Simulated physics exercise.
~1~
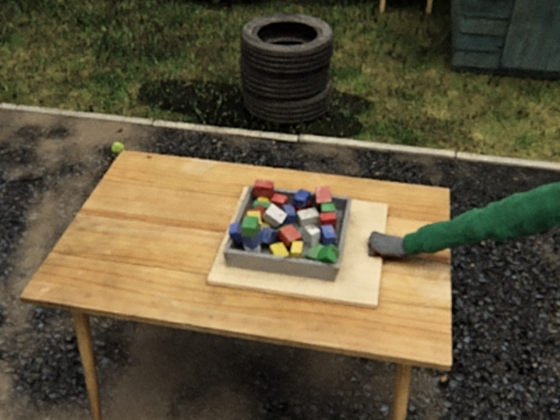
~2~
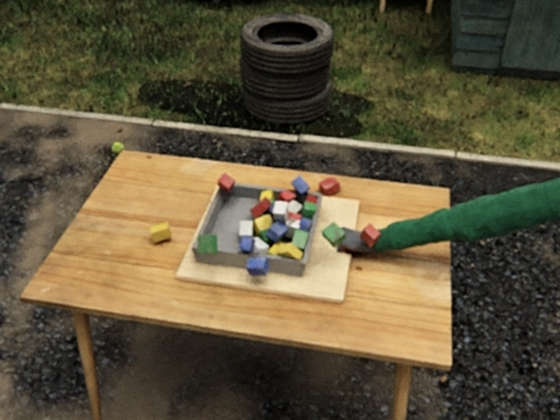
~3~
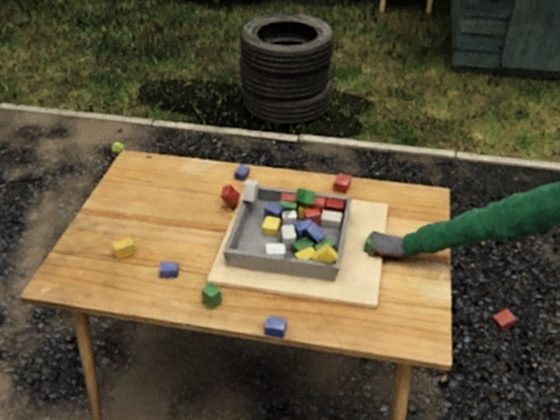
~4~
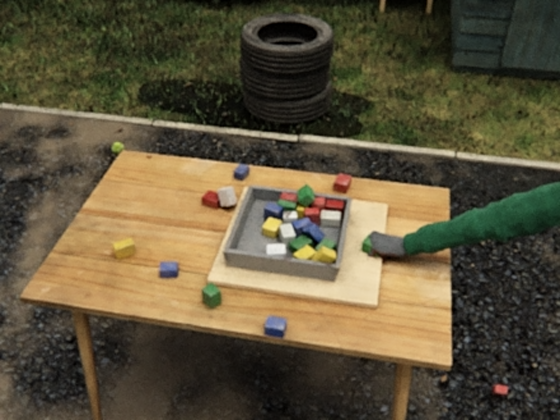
A green arm worked a board with a grey basket of colourful toy bricks back and forth across a wooden table, shaking several over the sides, and the basket ended still mostly filled, with bricks scattered around it and a red one on the ground.
